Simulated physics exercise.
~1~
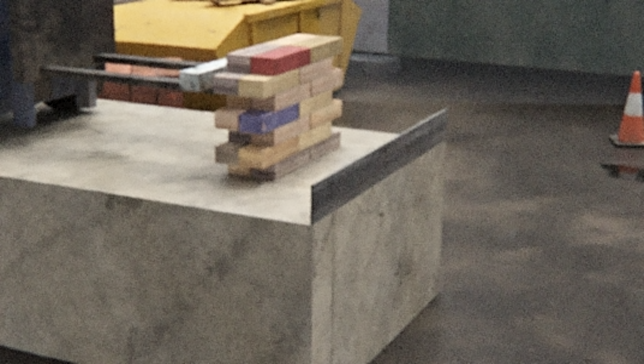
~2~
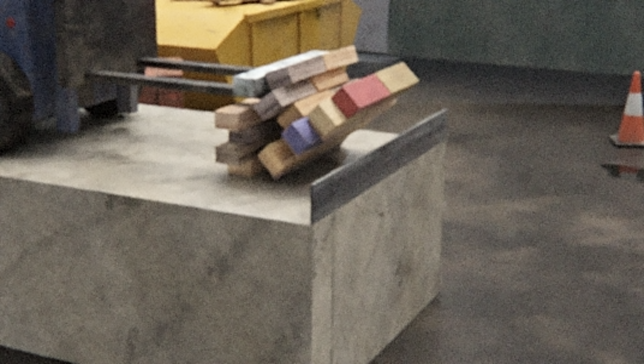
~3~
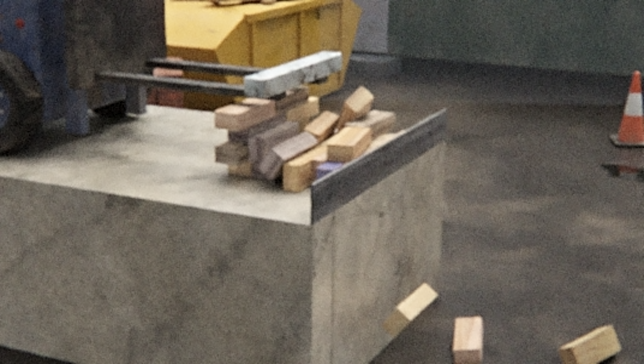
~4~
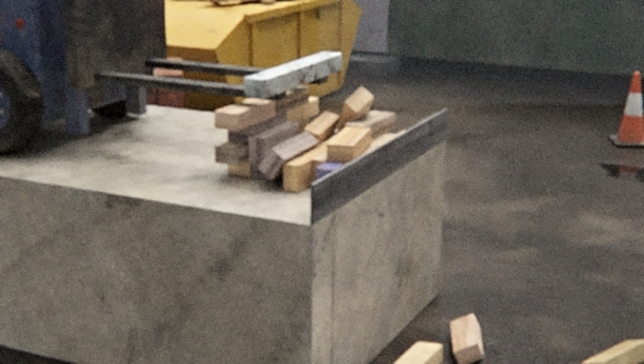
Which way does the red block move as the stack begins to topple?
The red block moves to the right, tipping over along with the blocks around it.
